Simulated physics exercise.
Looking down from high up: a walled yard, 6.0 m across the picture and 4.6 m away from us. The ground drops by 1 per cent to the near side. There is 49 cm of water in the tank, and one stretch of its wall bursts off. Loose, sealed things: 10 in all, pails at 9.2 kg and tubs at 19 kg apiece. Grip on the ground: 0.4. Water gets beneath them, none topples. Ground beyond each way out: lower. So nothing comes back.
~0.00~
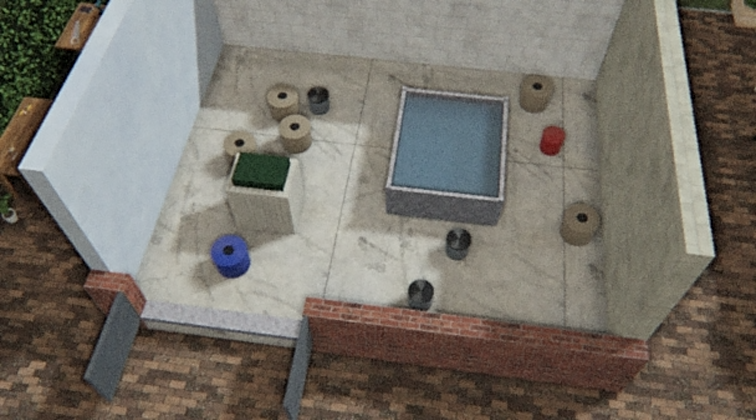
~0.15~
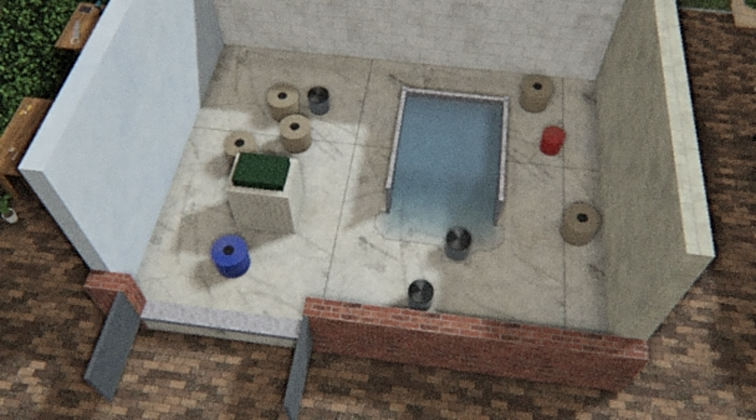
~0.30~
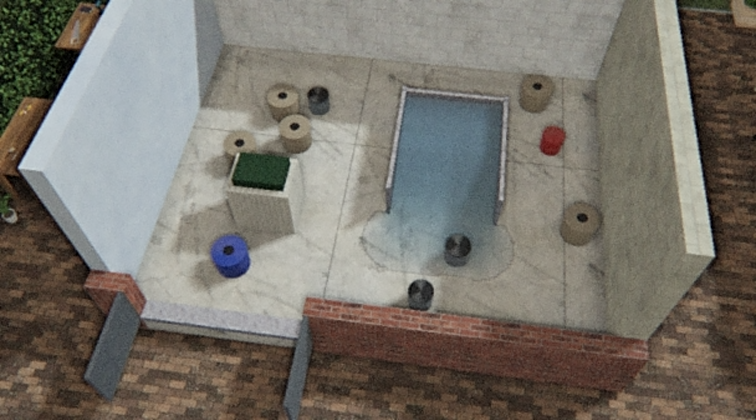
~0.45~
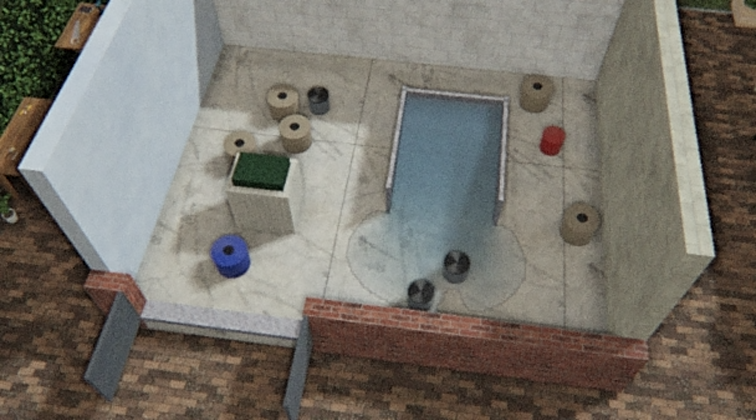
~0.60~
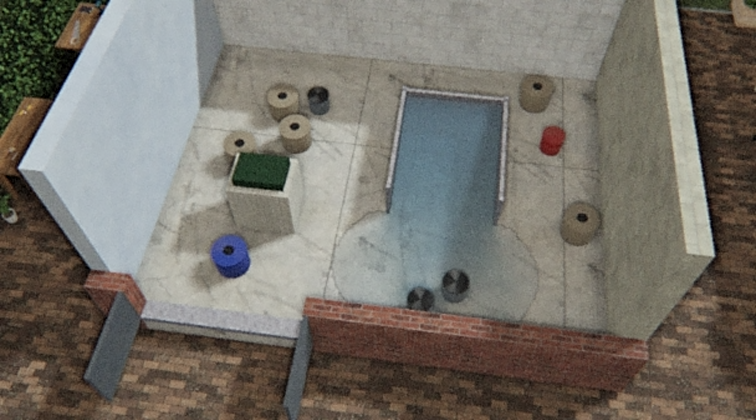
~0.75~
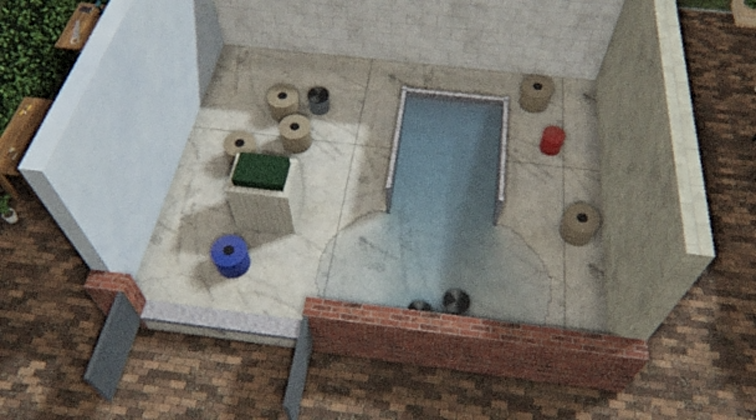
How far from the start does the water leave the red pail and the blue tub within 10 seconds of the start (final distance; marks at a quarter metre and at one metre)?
In short: Red pail effectively unmoved, blue tub moved a little.
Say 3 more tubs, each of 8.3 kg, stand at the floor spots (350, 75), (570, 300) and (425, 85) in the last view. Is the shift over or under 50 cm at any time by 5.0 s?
One by one: Below the mark, beyond the mark, below the mark.
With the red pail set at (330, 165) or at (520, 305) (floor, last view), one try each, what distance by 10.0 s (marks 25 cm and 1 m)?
One after the other: It stays more or less still, and then it is taken far off.
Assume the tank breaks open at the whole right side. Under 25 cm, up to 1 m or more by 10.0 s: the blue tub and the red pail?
Blue tub: Roughly where it was; red pail: Washed well away.
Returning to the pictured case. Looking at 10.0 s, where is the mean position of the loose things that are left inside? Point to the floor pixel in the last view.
Around (373, 165).
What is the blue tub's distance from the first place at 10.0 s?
Measured offset: Near 60 cm.
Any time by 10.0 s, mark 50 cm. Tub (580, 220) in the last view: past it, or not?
Lab note: Result beyond threshold.
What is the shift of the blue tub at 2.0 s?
Shift by then: About 0 cm.
After 2.0 s the red pail is near (554, 134), 0.0 m from its start, aground; the blue tub is near (229, 250), 0.0 m from its start, aground; 0 of 10 are out; 1 afloat.
After 4.5 s the red pail is near (554, 134), 0.0 m from its start, aground; the blue tub is near (188, 241), 0.6 m from its start, aground; 0 of 10 are out; 0 afloat.
After 7.0 s the red pail is near (554, 134), 0.0 m from its start, aground; the blue tub is near (188, 241), 0.6 m from its start, aground; 0 of 10 are out; 0 afloat.
After 10.0 s the red pail is near (554, 134), 0.0 m from its start, aground; the blue tub is near (188, 241), 0.6 m from its start, aground; 0 of 10 are out; 0 afloat.
